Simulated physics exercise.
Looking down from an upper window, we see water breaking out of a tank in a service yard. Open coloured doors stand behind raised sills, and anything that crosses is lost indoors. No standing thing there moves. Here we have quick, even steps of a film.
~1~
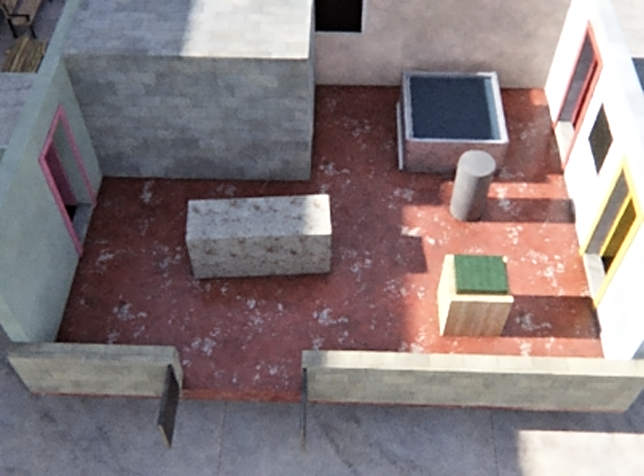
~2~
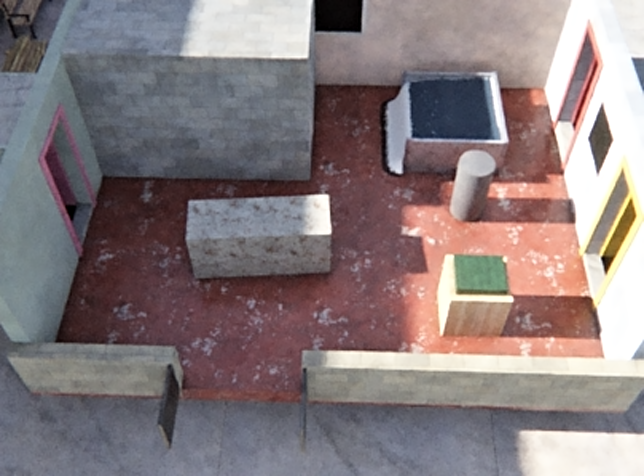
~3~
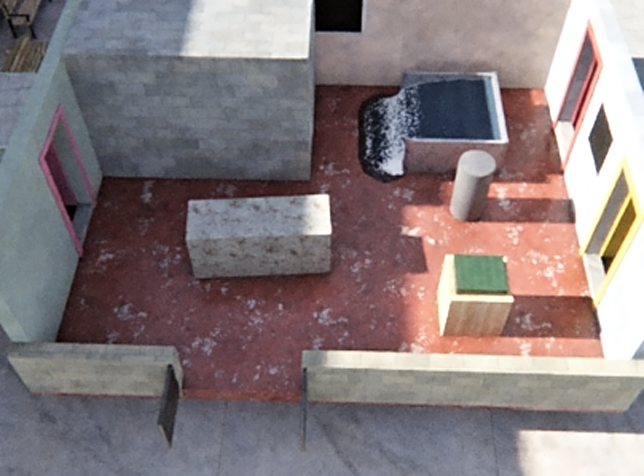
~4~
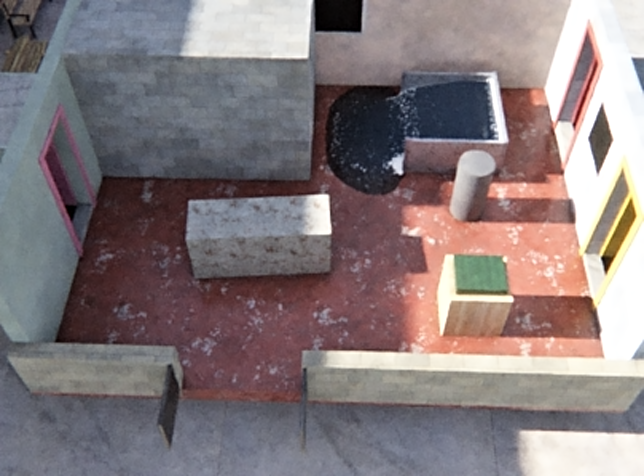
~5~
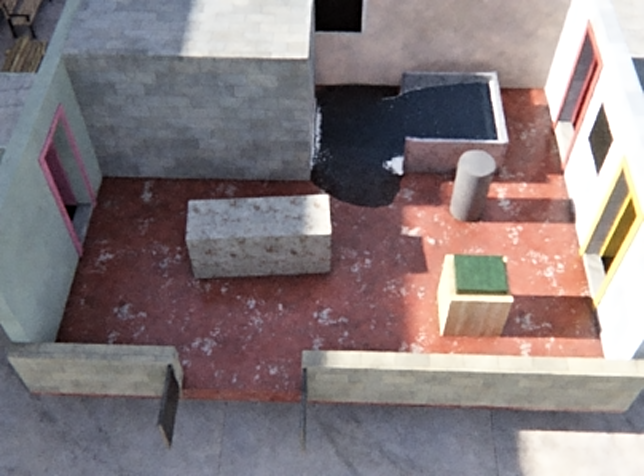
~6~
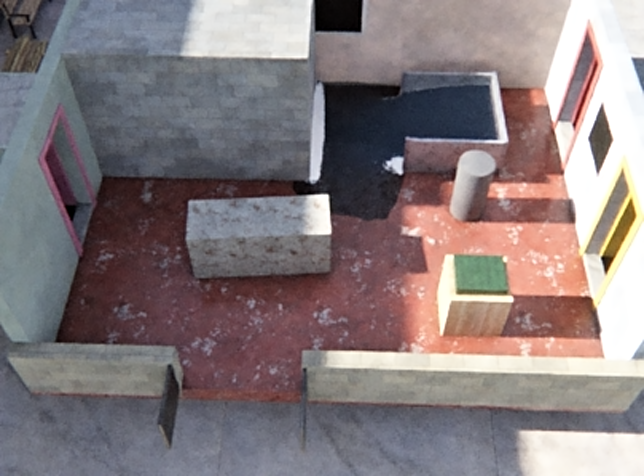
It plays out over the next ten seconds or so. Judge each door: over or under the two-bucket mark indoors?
My call: Red door, under; pink door, under; yellow door, under.
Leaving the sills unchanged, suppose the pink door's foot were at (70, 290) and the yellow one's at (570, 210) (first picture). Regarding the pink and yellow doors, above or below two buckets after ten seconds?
Pink falls short, yellow falls short.
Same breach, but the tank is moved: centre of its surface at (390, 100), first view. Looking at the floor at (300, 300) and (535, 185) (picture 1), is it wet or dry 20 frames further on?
Result: Spared; inundated.
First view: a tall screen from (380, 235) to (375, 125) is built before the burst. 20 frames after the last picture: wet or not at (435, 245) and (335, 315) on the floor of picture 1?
In that order: Under water, flooded.
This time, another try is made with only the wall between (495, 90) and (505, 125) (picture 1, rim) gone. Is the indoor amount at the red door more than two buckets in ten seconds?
The red one goes past it.
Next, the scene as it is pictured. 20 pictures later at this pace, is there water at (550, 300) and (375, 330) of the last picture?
Taking them as listed, I'd call them not wet and soaked.
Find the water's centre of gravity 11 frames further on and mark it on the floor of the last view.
The balance point is around (365, 145).
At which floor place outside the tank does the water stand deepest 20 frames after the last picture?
My finger goes to (536, 90).
A moment on, water covers 15 % of the floor; the red door not reached, the pink door not reached, the yellow door not reached.
Next, water covers 25 % of the floor; the red door not reached, the pink door not reached, the yellow door not reached.
Then, water covers 50 % of the floor; the red door wet at the sill, nothing in, the pink door wet at the sill, nothing in, the yellow door not reached.
Later, water covers 85 % of the floor; the red door wet at the sill, nothing in, the pink door under two buckets in, the yellow door wet at the sill, nothing in.
In the end, water covers 95 % of the floor; the red door wet at the sill, nothing in, the pink door under two buckets in, the yellow door wet at the sill, nothing in.
